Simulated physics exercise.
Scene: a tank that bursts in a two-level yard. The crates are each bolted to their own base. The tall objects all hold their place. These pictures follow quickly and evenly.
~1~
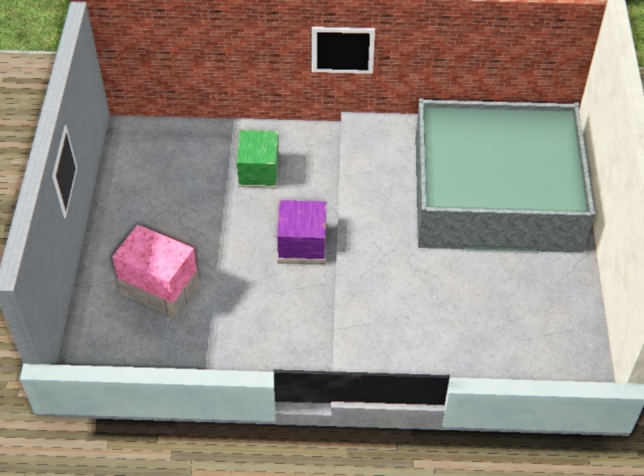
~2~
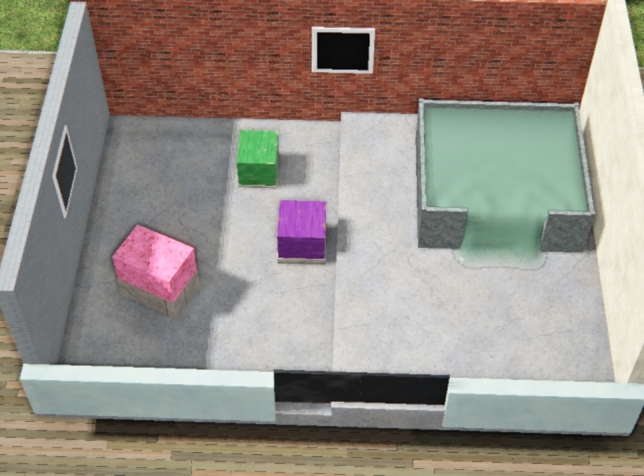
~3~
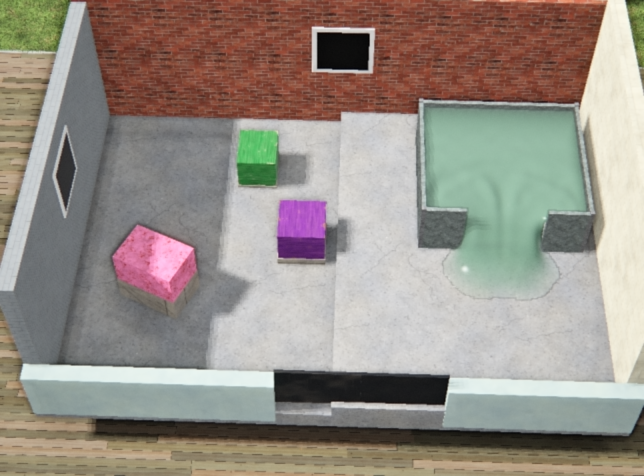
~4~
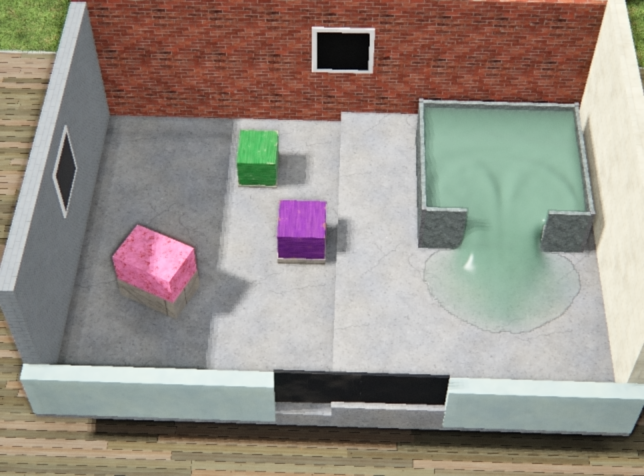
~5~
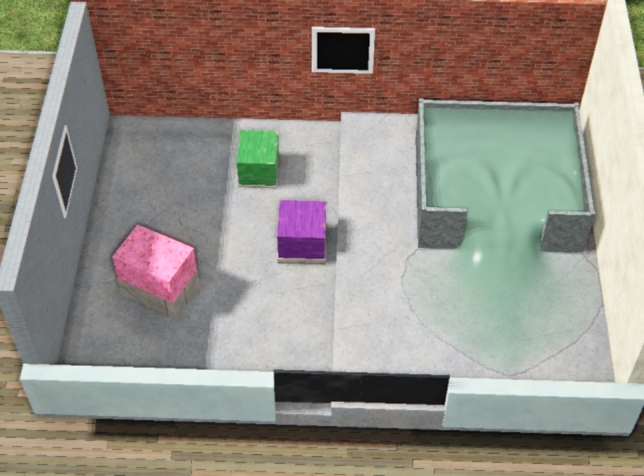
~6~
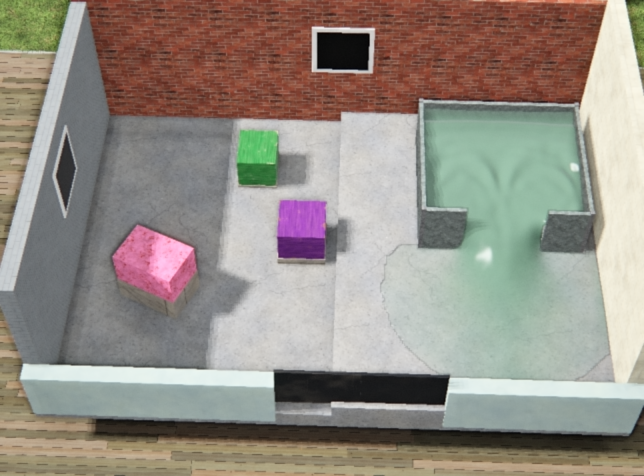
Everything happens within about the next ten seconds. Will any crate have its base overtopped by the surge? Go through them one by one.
Each in turn: The purple crate is overtopped, the green crate is overtopped, the pink crate is spared.
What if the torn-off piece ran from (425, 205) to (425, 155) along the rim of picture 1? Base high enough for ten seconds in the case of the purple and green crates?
As I see it, purple is doused and green is doused.
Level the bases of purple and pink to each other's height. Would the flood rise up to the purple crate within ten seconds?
The purple crate stays clear.
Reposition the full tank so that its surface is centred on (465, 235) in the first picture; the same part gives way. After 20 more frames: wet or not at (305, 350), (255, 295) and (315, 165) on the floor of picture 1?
As listed: Wet, flooded, not flooded.
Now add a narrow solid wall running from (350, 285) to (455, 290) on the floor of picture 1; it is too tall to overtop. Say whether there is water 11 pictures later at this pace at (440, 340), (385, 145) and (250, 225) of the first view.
Taking the three spots in order: Soaked, spared, spared.
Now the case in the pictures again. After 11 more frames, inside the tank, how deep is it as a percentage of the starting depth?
It works out to roughly 56 percent.
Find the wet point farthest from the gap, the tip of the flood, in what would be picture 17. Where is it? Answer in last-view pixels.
Front's tip: Near (152, 394).
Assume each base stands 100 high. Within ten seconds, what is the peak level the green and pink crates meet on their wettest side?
I'd put it at some 350 % for one and some 60 % for the other, in that order.
A moment on, water covers 25 % of the floor; the purple crate not reached, the green crate not reached, the pink crate not reached.
Next, water covers 30 % of the floor; the purple crate water round its plinth, the green crate not reached, the pink crate not reached.
Then, water covers 50 % of the floor; the purple crate water round its plinth, the green crate not reached, the pink crate water round its plinth.
Later, water covers 80 % of the floor; the purple crate water round its plinth, the green crate water round its plinth, the pink crate water round its plinth.
In the end, water covers 90 % of the floor; the purple crate was topped, the green crate was topped, the pink crate stayed above the water.
